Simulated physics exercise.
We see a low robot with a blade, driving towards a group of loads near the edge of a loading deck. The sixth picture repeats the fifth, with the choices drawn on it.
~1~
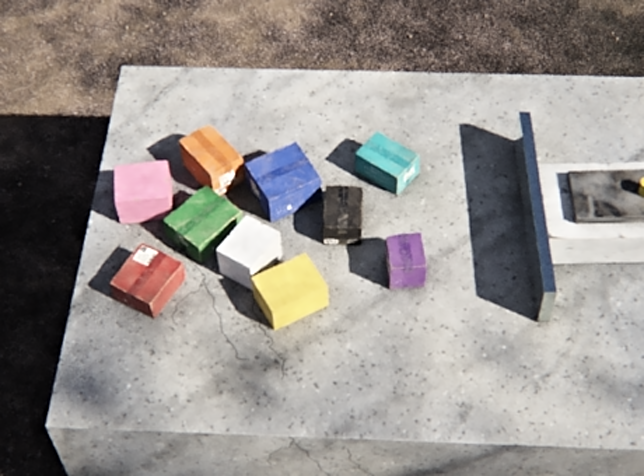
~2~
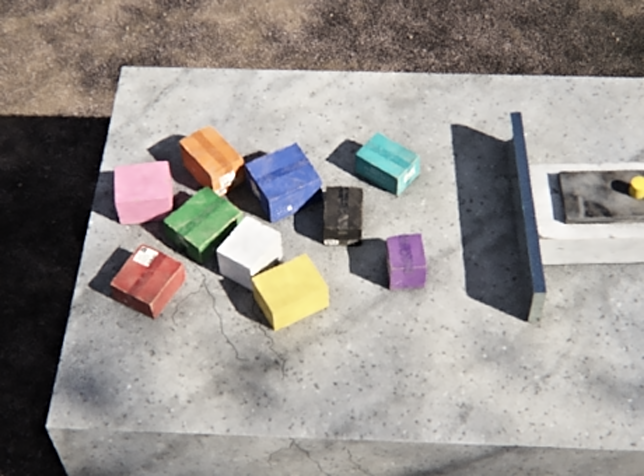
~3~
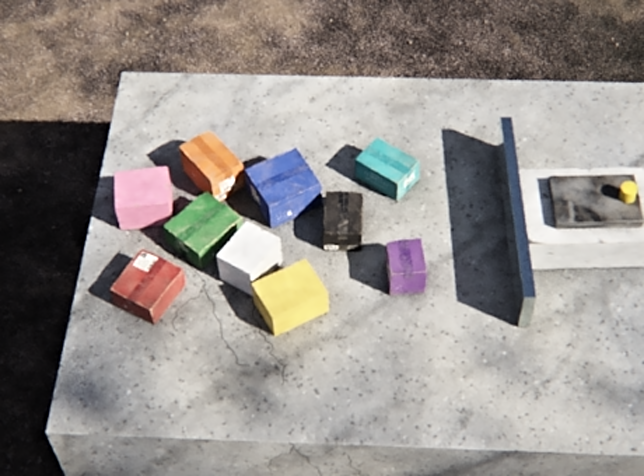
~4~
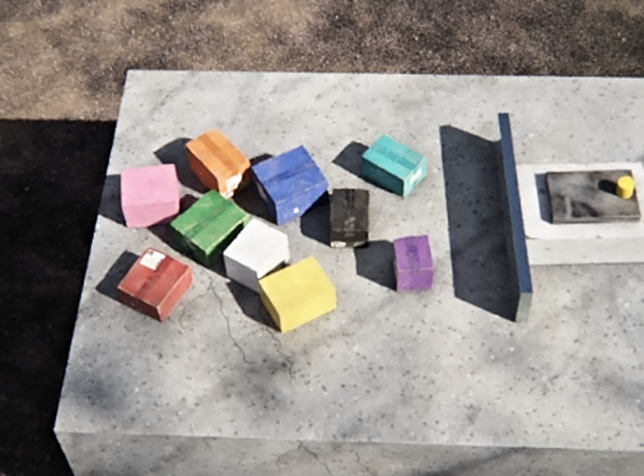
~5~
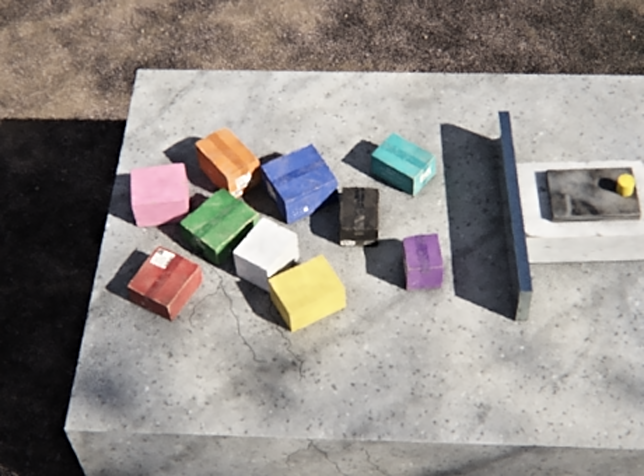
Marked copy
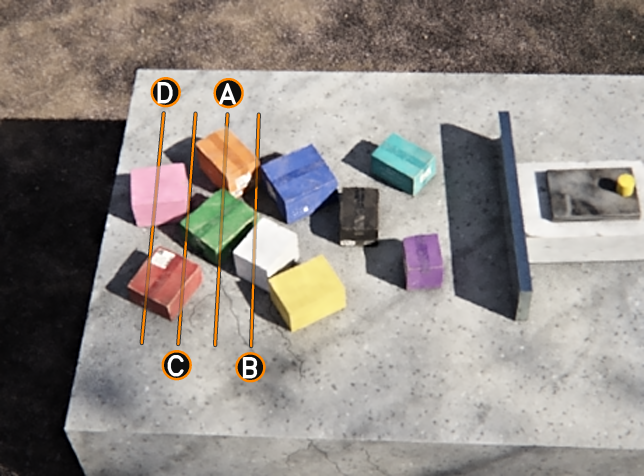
In the video, a low robot with a dark upright blade moves slowly left across a pale, speckled deck, narrowing the gap to a cluster of colourful boxes, which stay in place while the view shifts slightly.
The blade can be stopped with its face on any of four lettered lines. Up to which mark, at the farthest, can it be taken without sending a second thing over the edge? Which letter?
The farthest such stop is A.
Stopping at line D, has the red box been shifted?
Yes.
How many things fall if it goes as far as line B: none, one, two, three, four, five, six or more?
By then, none.
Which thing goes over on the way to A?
It is the pink crate.
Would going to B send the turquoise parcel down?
No.
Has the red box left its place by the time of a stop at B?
Yes.
On the marked copy, A at (222, 221); B at (255, 222); C at (188, 220); D at (154, 220).
Taking A. A third of the way, robot (479, 192); turquoise parcel (366, 164); purple parcel (386, 261).
Two thirds of the way, robot (372, 190); orange parcel (199, 154); green box (202, 231).
When it is over, robot (292, 188); pink crate over the edge; red box (102, 293); one fallen.
As for the rest, B is within the limit but short; C drops three; D drops six.
